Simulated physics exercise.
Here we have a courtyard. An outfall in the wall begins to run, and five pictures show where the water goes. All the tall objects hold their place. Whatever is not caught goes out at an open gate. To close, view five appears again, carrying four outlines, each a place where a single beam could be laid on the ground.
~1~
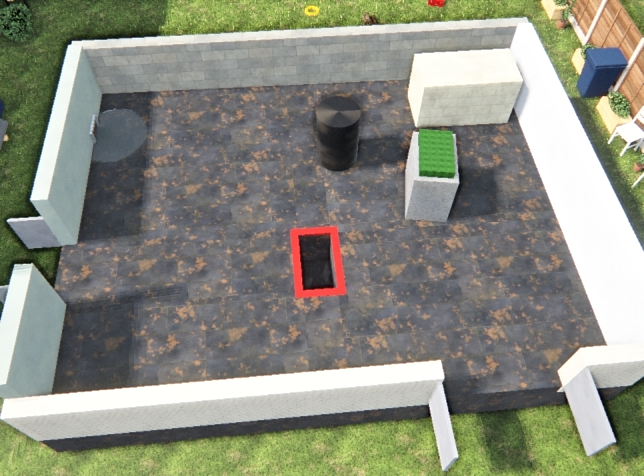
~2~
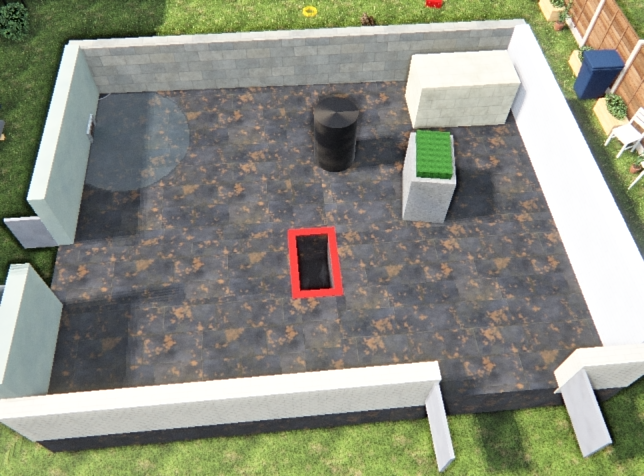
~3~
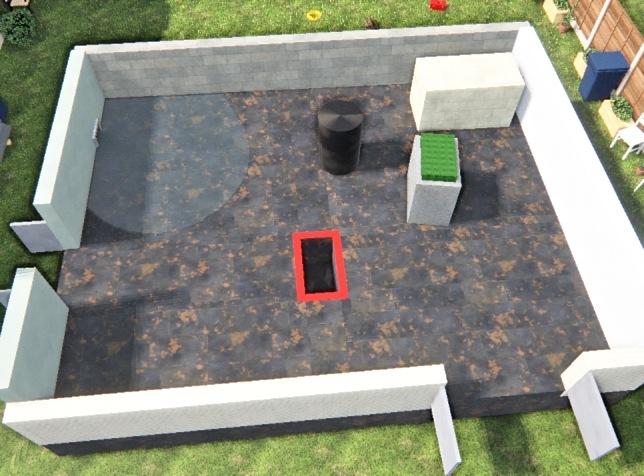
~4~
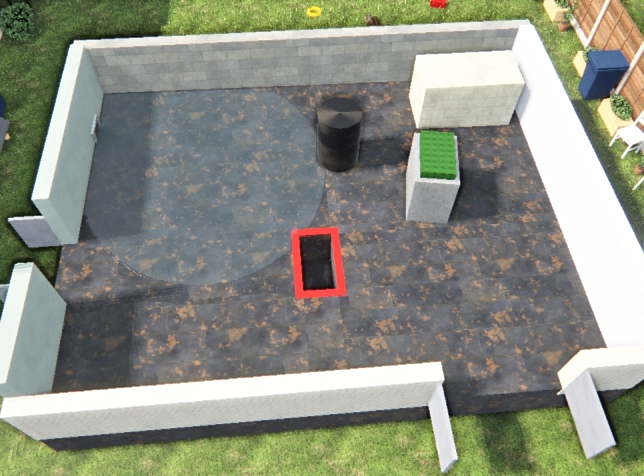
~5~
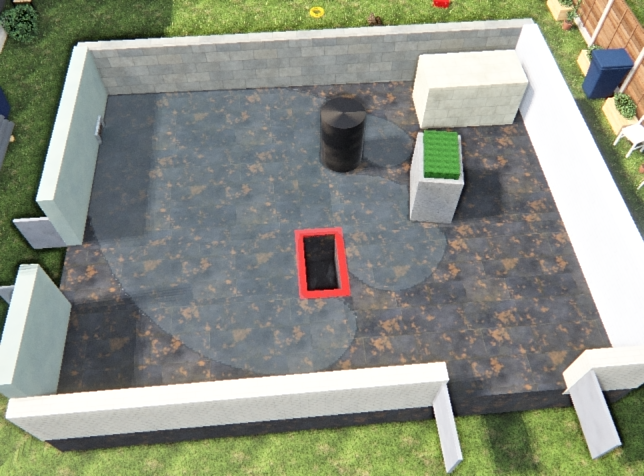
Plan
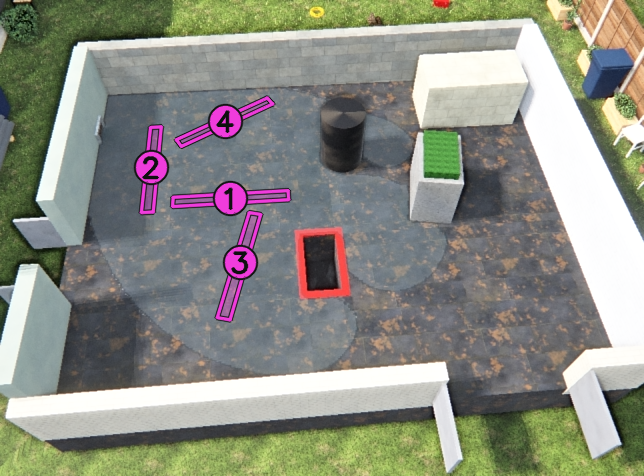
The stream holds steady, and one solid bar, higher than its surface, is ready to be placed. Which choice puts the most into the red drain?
Go for 4.
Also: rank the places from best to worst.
4, 3, 2, 1.
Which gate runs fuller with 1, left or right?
The right gate.
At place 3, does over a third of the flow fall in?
No, it does not.
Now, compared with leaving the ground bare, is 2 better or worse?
It is worse.
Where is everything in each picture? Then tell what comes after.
In the first frame, outfall at (94, 130); red drain at (317, 261); open gate at (495, 376); open gate at (72, 274); 2 % of the ground under water, visible out to (142, 133); red drain still dry.
In the second frame, 8 % of the ground under water, visible out to (188, 133); red drain still dry.
In the third frame, 17 % of the ground under water, visible out to (241, 173); red drain still dry.
In the fourth frame, 31 % of the ground under water, visible out to (317, 200); red drain still dry.
In the fifth frame, 48 % of the ground under water, visible out to (430, 262); red drain taking water.
In magenta, 1 from (172, 201) to (288, 195); 2 from (147, 212) to (155, 127); 3 from (223, 318) to (254, 213); 4 from (178, 143) to (269, 100).
With 1, about 9 % of the stream goes into the red drain, about 89 % out by the gates.
With 2, about 13 % of the stream goes into the red drain, about 83 % out by the gates.
With 3, about 20 % of the stream goes into the red drain, about 77 % out by the gates.
With 4, about 26 % of the stream goes into the red drain, about 71 % out by the gates.
